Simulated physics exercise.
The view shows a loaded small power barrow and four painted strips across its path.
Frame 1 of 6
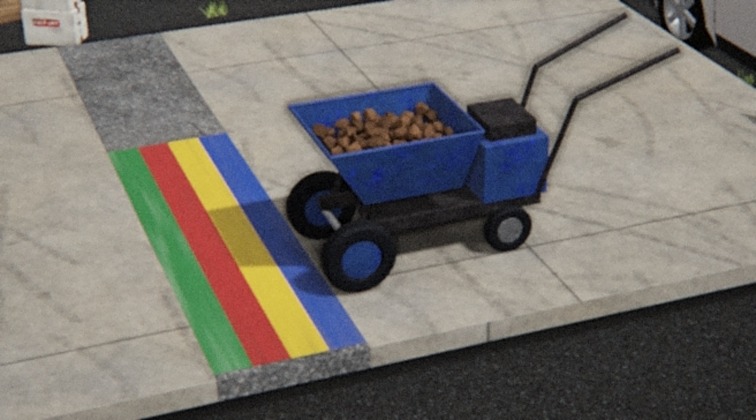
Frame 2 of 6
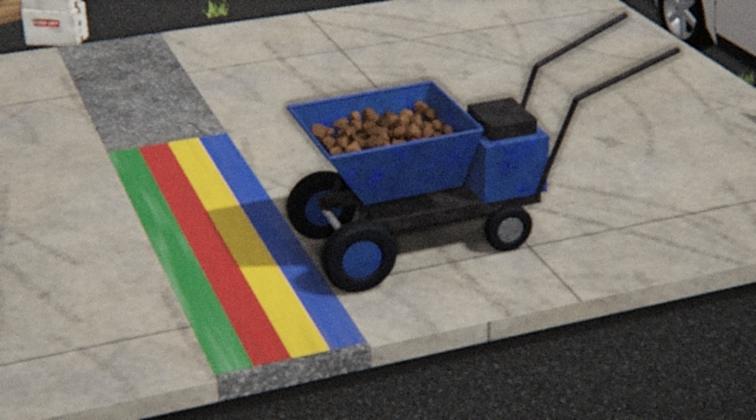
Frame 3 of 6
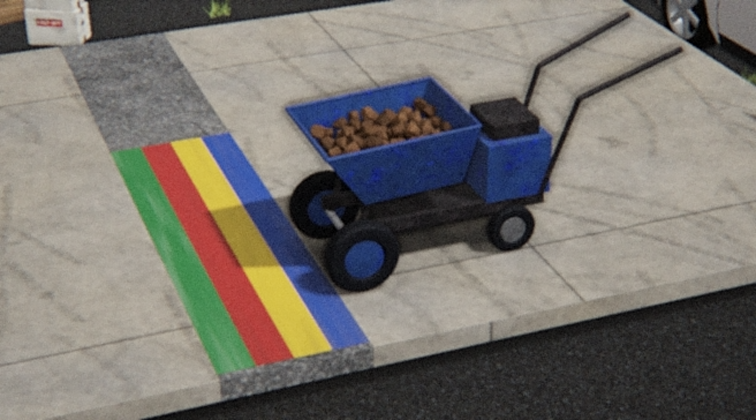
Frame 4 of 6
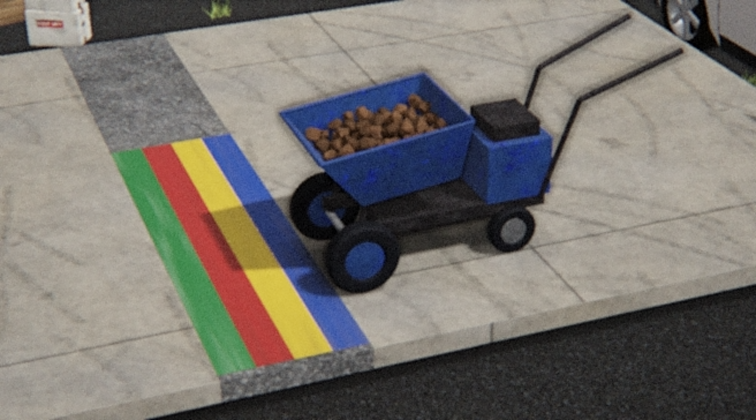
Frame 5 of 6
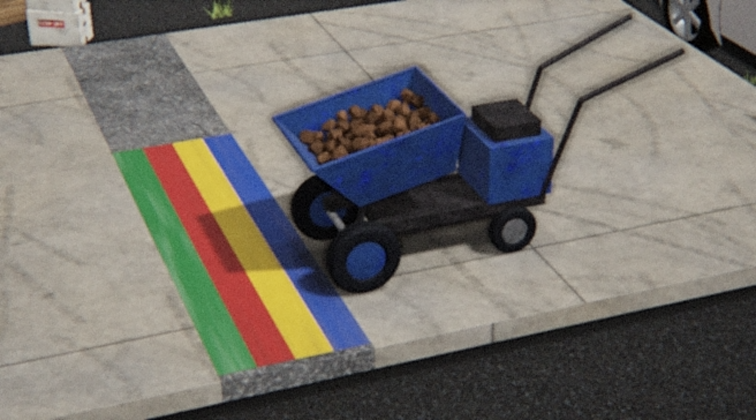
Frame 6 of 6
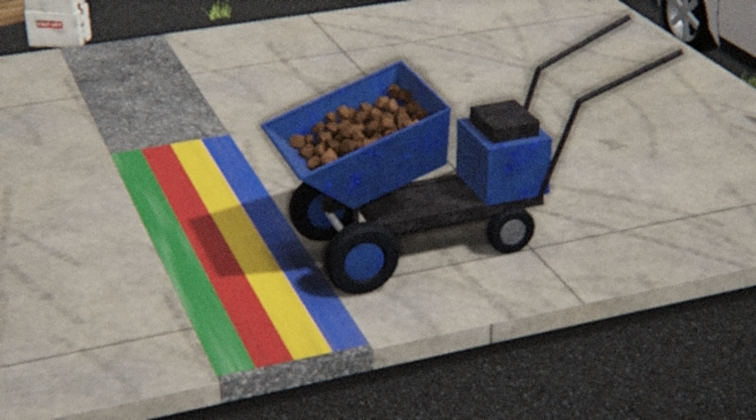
At the start, a small blue power barrow loaded with brown clods stands on pale paving, its skip level, just right of green, red, yellow and blue strips. The skip then tilts gradually toward the left, its rear rising clear of the base, while the clods stay inside.
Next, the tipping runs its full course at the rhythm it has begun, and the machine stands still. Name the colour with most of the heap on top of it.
Green.
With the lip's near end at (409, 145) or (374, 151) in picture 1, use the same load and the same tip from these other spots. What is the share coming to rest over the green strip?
You'd get around 10 in a hundred, then 20 in a hundred.
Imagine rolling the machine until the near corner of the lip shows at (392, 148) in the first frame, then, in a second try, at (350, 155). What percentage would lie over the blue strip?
0 % then 0 %.
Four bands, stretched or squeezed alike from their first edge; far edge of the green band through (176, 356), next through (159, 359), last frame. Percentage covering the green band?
30 % and 30 %.
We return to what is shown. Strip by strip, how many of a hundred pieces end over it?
Blue strip about 0 per cent, yellow strip about 0 per cent, red strip about 15 per cent, green strip about 30 per cent.
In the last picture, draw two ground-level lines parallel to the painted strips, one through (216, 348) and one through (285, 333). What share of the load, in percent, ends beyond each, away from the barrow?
The first comes to 50 per cent, the second to 80 per cent.
Soon after the last picture, skip tipped steeply; all in the skip.
A little later, skip tipped right over; most in the skip; a stray few over the red strip; a small part over the green strip; a stray few falling; a stray few off the paint.
Later still, skip tipped right over; about a quarter in the skip; a small part over the red strip; about a third over the green strip; about a third off the paint.
At rest, skip tipped right over; about a quarter in the skip; none over the blue strip; a stray few over the yellow strip; a small part over the red strip; about a third over the green strip; about a third off the paint.
